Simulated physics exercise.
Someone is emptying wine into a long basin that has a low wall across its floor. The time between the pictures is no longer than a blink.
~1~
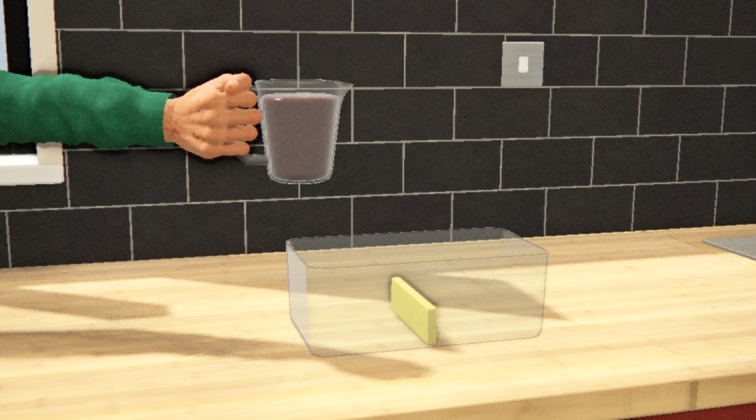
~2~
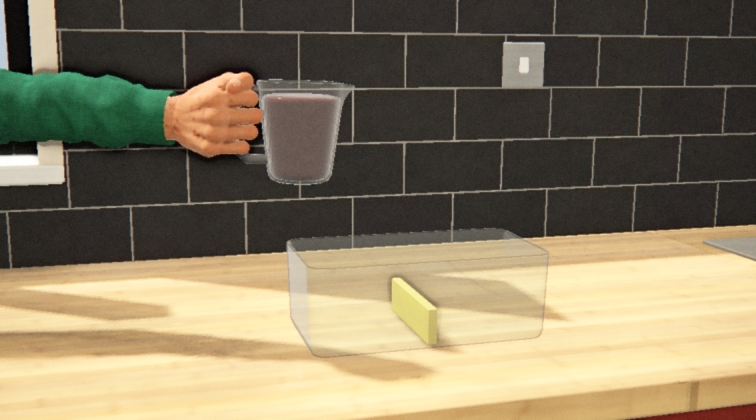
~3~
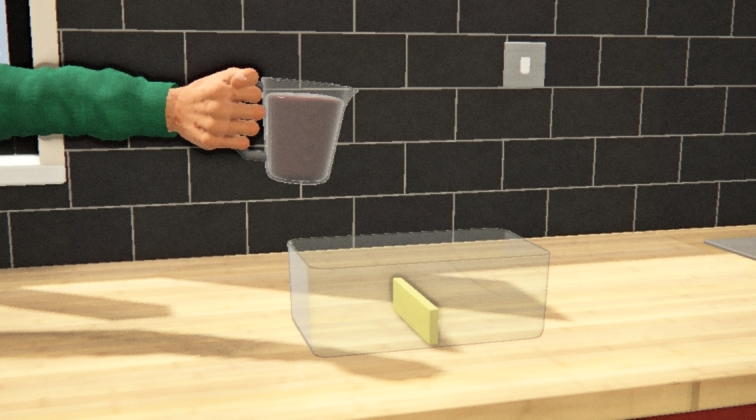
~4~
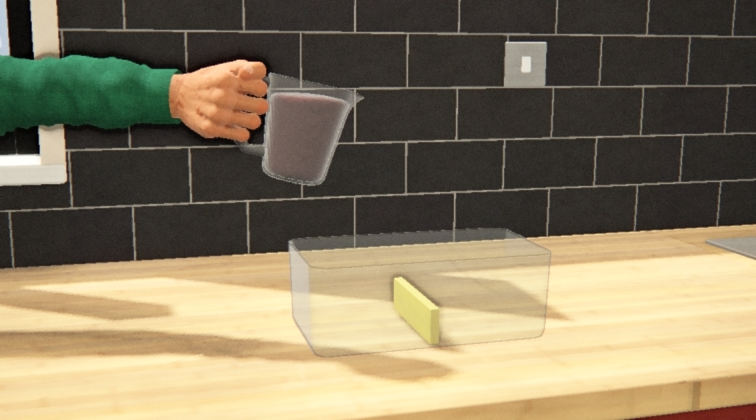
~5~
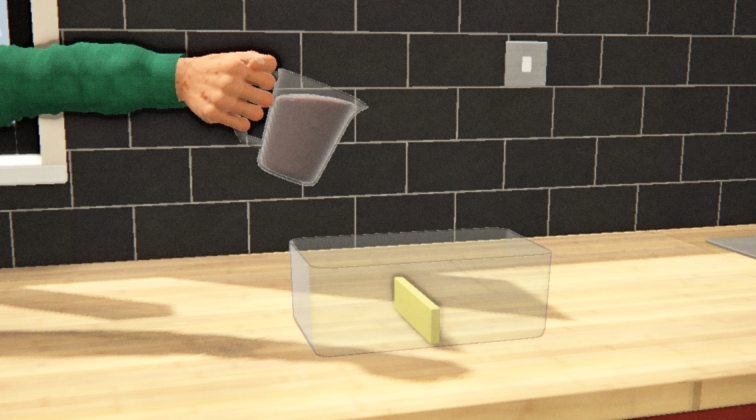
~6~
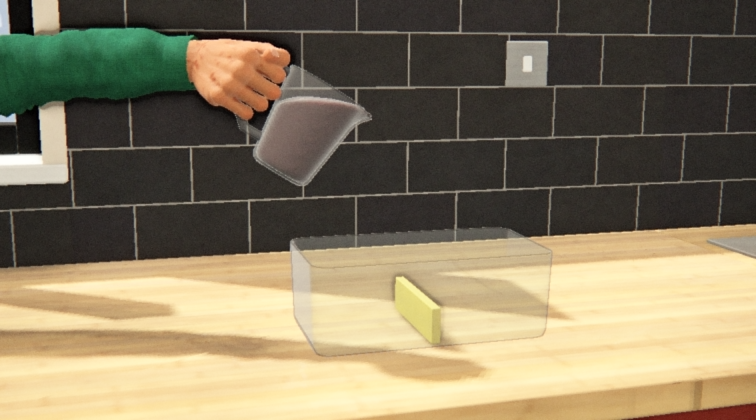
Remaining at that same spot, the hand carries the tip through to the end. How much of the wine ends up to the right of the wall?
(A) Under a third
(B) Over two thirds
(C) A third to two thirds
A.
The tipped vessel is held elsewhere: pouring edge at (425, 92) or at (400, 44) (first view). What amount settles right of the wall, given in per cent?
First try 95 %, second try 90 %.
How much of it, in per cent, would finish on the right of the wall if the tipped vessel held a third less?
I'd put it at some 5 %.
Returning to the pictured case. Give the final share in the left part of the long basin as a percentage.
Roughly 75 %.
A moment on, the tilt is 94° and 53 per cent is still to pour, 7 is left of the wall and 11 right of it.
Next, the tilt is 105° and 10 per cent is still to pour, 55 is left of the wall and 19 right of it.
Then the tilt is 105° and 1 per cent is still to pour, 73 is left of the wall and 19 right of it.
Later the tilt is 105° and 0 per cent is still to pour, 75 is left of the wall and 20 right of it.
Finally, 75 per cent lies left of the wall, 20 right of it and 4 outside.
